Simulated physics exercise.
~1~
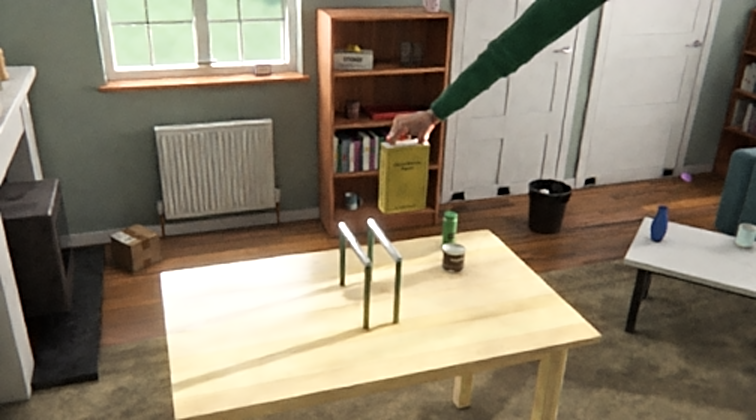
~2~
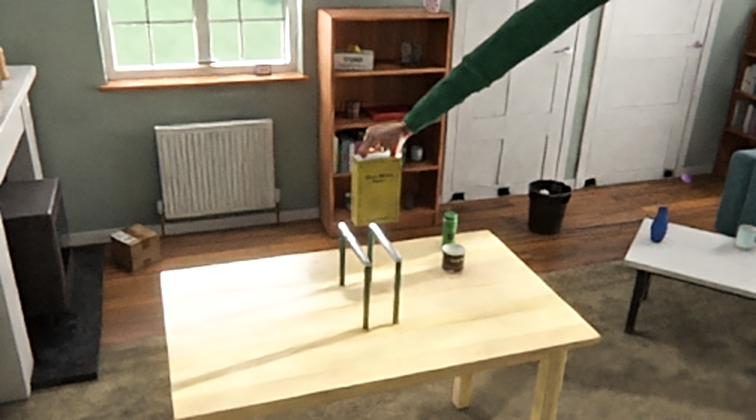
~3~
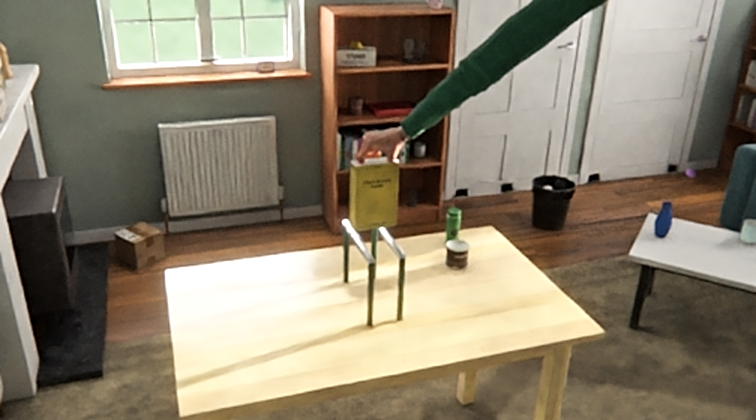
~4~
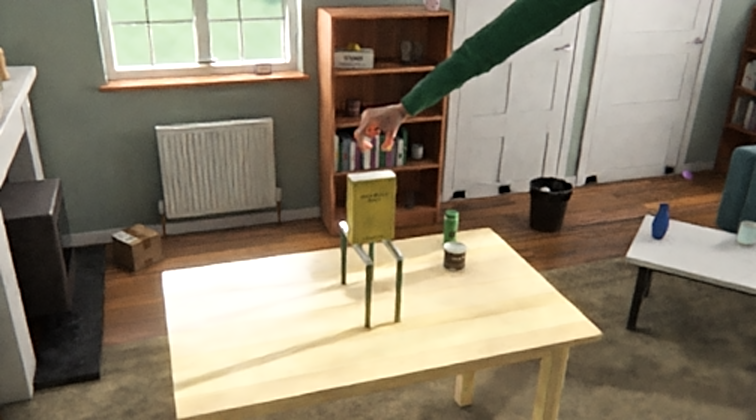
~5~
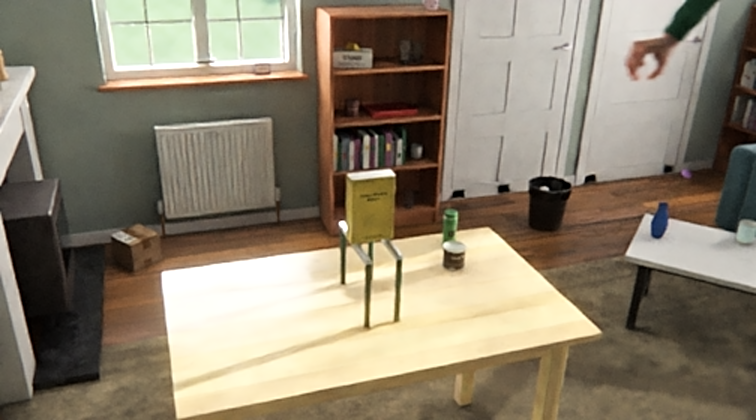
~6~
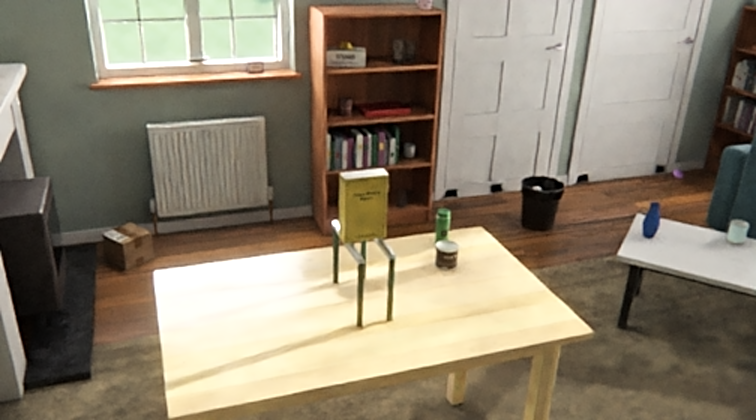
In a living room with a radiator, a bookcase and white doors, a slightly swaying camera looks down on a pale wooden table. Two narrow ledges on thin green legs stand near its middle, with a green shaker and a small dark tin to their right. A hand in a green sleeve holds a yellow book upright, carries it left above the gap, and lowers it onto the ledges. The hand lets go and withdraws to the right. The book stays lodged upright on top, while the shaker and tin remain in place.
